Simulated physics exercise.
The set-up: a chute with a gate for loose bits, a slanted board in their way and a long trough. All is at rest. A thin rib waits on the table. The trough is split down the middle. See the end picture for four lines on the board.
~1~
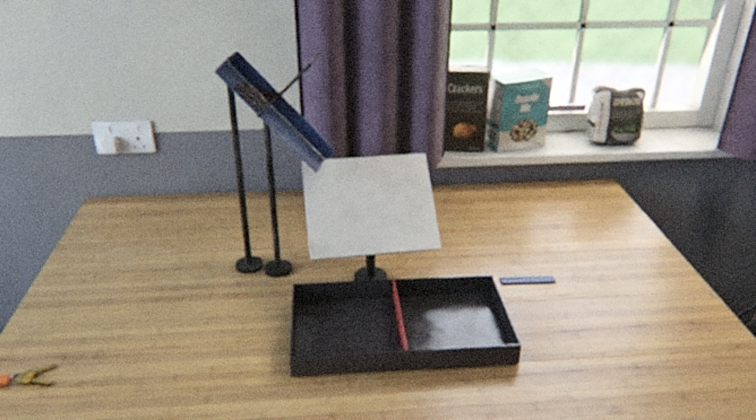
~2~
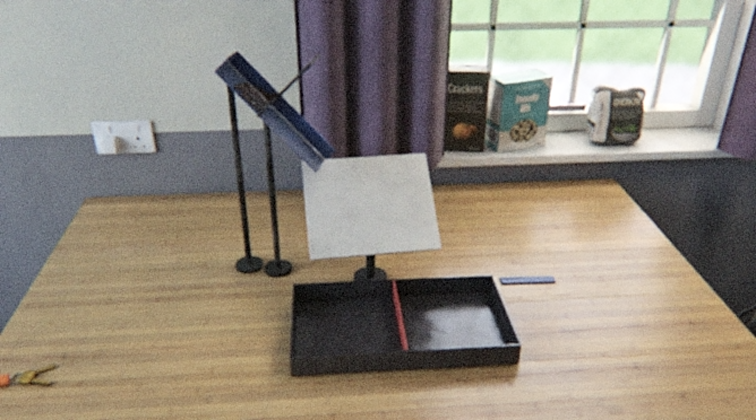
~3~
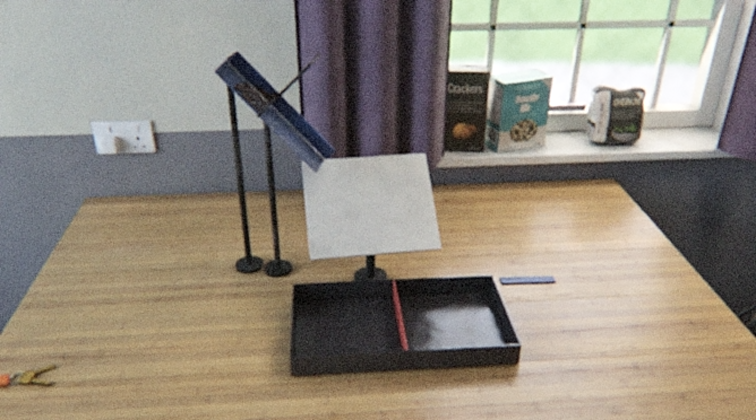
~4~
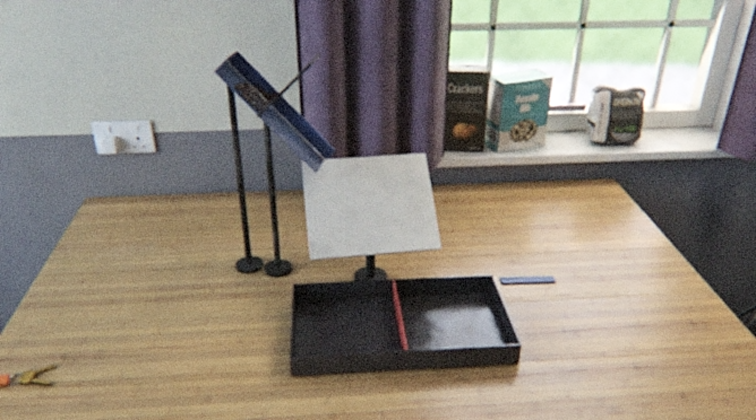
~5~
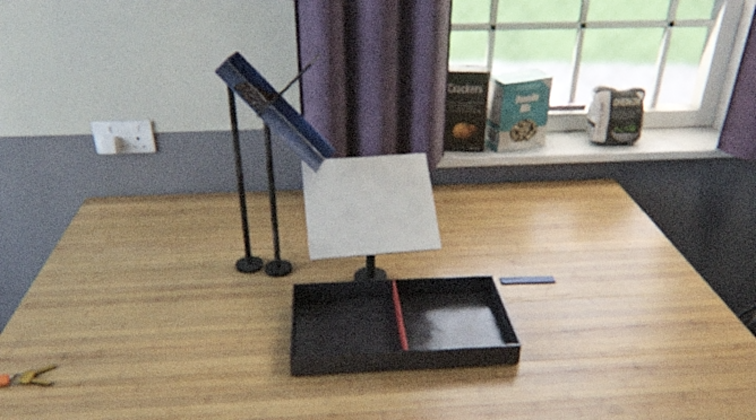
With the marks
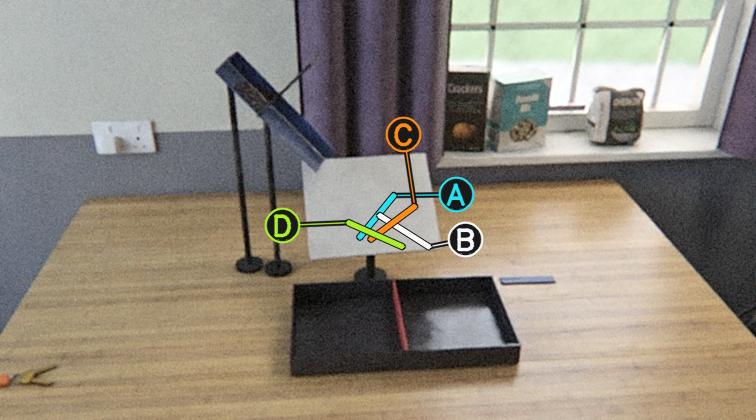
A black divided tray, a tilted white board and a raised blue chute stand motionless.
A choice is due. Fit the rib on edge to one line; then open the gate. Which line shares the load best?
It is B.
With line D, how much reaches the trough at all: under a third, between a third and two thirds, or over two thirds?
It is over two thirds.
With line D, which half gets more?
More lands on the right.
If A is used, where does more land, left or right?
The left half.
On the marked copy, line A from (393, 195) to (359, 237); line B from (379, 215) to (428, 246); line C from (414, 206) to (370, 239); line D from (348, 222) to (402, 246).
With A, of what is caught, all in the left half, none in the right.
With B, of what is caught, about a third in the left half, about two thirds in the right.
With C, of what is caught, nearly all in the left half, a stray few in the right.
With D, of what is caught, a stray few in the left half, nearly all in the right.
